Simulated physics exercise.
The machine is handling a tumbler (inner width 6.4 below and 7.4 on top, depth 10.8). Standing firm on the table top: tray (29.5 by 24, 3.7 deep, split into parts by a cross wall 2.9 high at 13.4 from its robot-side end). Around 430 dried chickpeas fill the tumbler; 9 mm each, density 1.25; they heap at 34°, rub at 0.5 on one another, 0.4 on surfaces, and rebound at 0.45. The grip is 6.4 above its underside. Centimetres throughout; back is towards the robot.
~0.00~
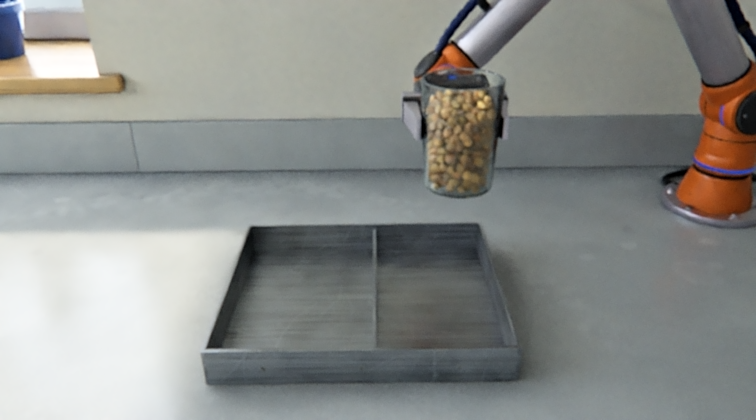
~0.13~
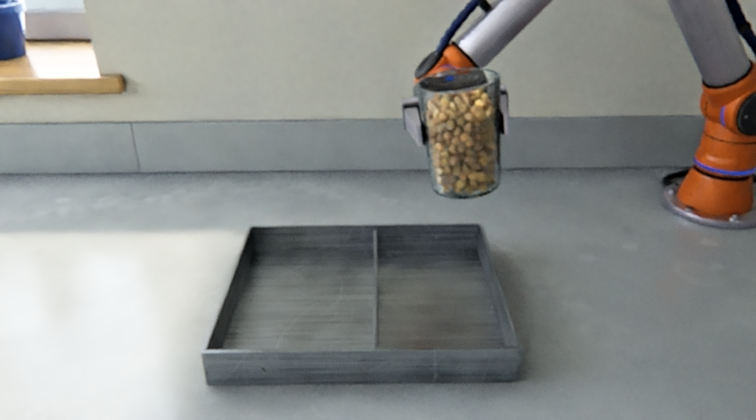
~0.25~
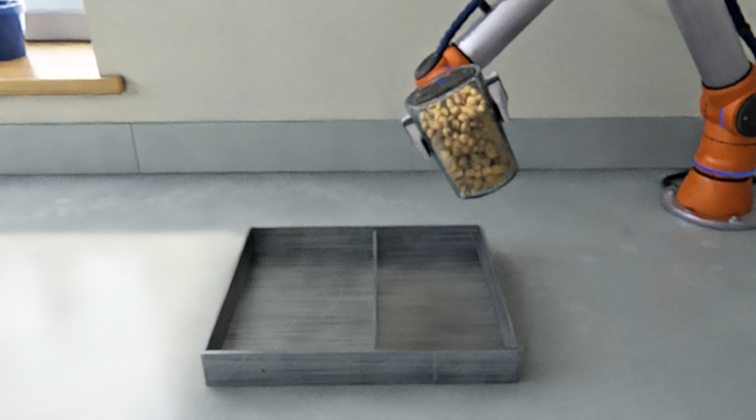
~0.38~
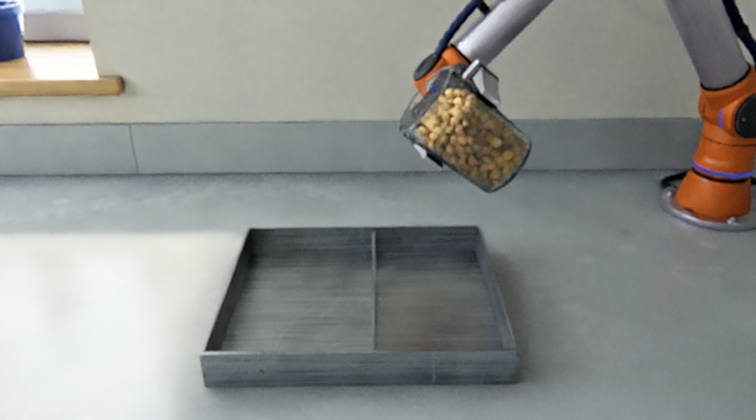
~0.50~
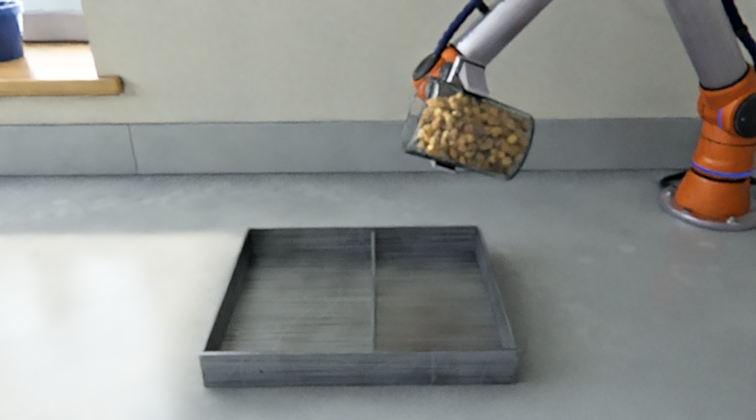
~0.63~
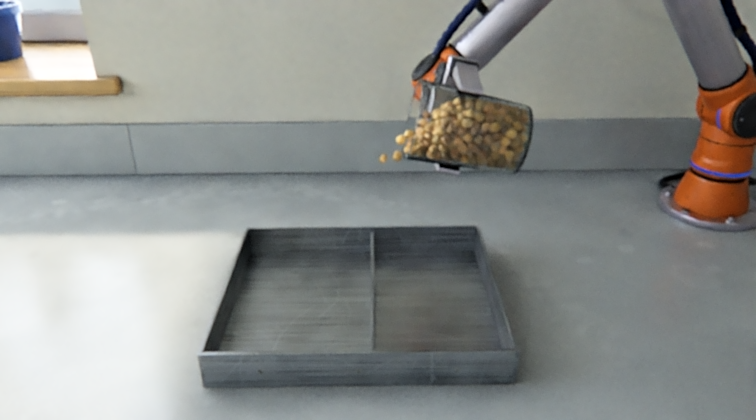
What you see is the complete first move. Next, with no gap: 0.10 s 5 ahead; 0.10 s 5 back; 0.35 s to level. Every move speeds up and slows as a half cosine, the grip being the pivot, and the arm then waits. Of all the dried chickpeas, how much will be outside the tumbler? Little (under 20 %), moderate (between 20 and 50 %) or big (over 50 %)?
A big share, over 50 %, ends outside the tumbler.
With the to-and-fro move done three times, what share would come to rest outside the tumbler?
Then about 80 per cent.
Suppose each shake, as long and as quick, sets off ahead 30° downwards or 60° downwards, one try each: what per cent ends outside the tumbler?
Some 30 and 10 per cent.
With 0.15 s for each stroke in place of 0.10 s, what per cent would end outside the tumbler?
Then about 35 per cent.
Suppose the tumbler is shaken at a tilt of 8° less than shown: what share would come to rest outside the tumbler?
Then about 45 per cent.
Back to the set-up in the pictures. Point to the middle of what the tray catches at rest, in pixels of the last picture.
At about (285, 305).
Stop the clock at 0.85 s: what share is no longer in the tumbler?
Some 45 per cent.
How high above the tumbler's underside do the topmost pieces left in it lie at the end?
Roughly 6.0 cm.
After 0.85 s, tilted 77° forward, highest piece 23 above the table; 227 in the tumbler, 3 in the far-side part, 200 in flight or on a rim.
After 1.07 s, tilted 18° forward, highest piece 25 above the table; 223 in the far-side part, 165 in the tumbler, 17 in the robot-side part, 12 on the table or floor, 13 in flight or on a rim.
After 1.38 s, level, highest piece 21 above the table; 230 in the far-side part, 165 in the tumbler, 18 on the table or floor, 17 in the robot-side part.
After 2.43 s, level, highest piece 21 above the table; 230 in the far-side part, 165 in the tumbler, 18 on the table or floor, 17 in the robot-side part.
In the end, 230 in the far-side part, 165 in the tumbler, 18 on the table or floor, 17 in the robot-side part. That is 62 % outside the tumbler.
